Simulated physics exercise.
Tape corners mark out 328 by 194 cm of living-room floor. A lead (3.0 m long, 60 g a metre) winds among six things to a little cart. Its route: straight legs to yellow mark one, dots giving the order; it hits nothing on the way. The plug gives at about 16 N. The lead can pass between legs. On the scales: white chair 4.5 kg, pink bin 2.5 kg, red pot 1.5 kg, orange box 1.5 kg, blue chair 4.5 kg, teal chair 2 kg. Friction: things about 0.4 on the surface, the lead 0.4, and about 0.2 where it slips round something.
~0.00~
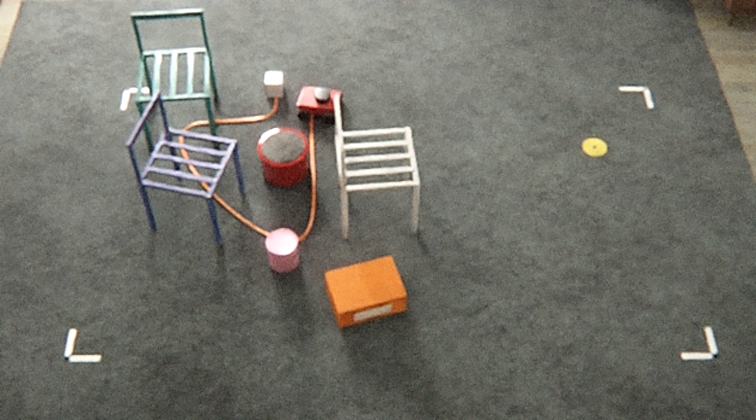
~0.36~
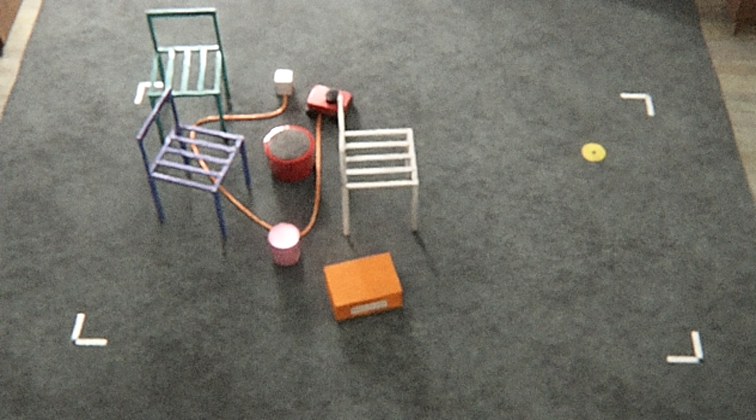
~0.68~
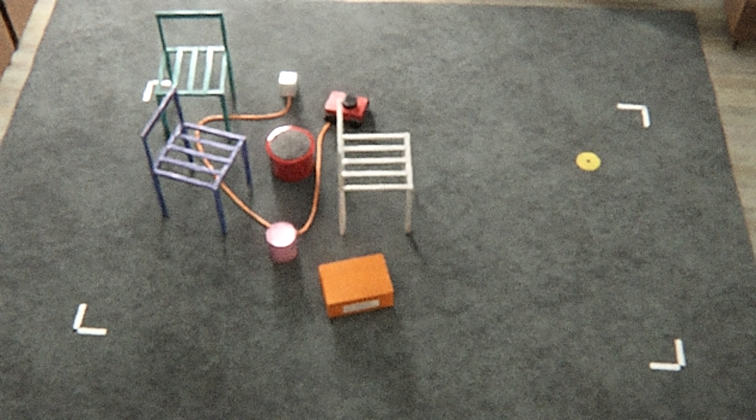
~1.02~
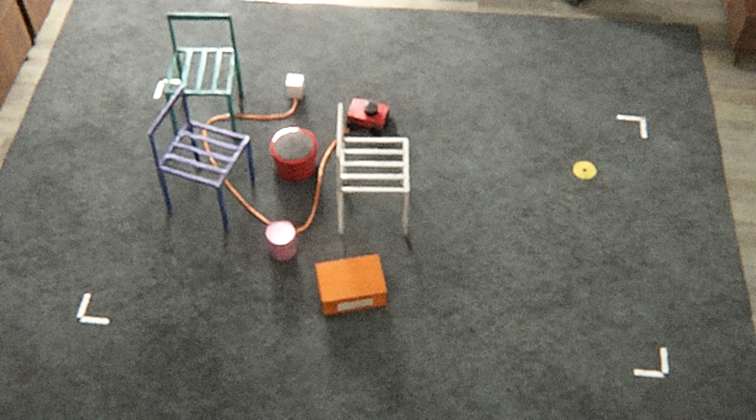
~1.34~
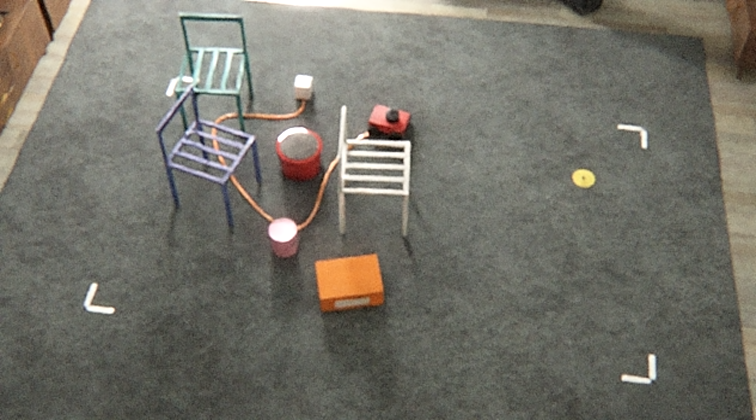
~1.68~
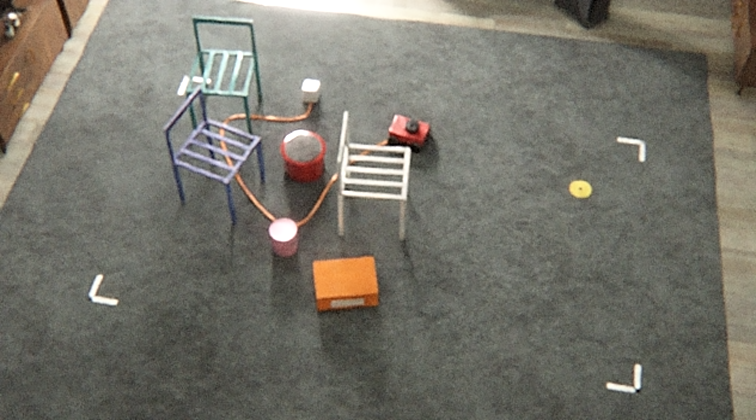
A small red cart trailing an orange lead rolls rightward and slightly nearer across a dark grey carpet seen from above, passing behind a white chair. A teal and a blue chair stand left, with a white plug box, red pot, pink bin and orange box around the middle and a yellow disc right. The lead shifts behind the cart while the camera drifts and turns slightly.
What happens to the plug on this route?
In the end the plug holds.
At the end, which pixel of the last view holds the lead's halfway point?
At about (353, 185).
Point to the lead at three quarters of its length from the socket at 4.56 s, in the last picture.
Near (435, 177).
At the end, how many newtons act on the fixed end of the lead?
About 4 N.
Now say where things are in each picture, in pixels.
Teal chair (173, 74); blue chair (187, 161); white chair (377, 158); marks (595, 148); lead runs through (262, 118) (310, 224) (312, 145); cart (313, 109), in the first picture.
Lead runs through (271, 115) (318, 142); cart (322, 108), in the second picture.
Lead runs through (274, 116); cart (340, 113), in the third picture.
Lead runs through (280, 117); cart (361, 119), in the fourth picture.
Lead runs through (288, 117); cart (382, 126), in the fifth picture.
Teal chair (221, 72); white chair (375, 171); lead runs through (295, 119) (314, 211); cart (402, 136), in the sixth picture.
After 2.6 s, cart at (448, 149), lead slack at the fixed end; nothing else has moved.
After 3.6 s, cart at (495, 163), lead slack at the fixed end; nothing else has moved.
After 4.6 s, cart at (544, 177), lead slack at the fixed end; nothing else has moved.
After 5.5 s, cart at (577, 188), 4 N at the fixed end; teal chair 10 cm off its start.
After 5.9 s, cart at (577, 188), 4 N at the fixed end; teal chair 10 cm off its start at (234, 76).
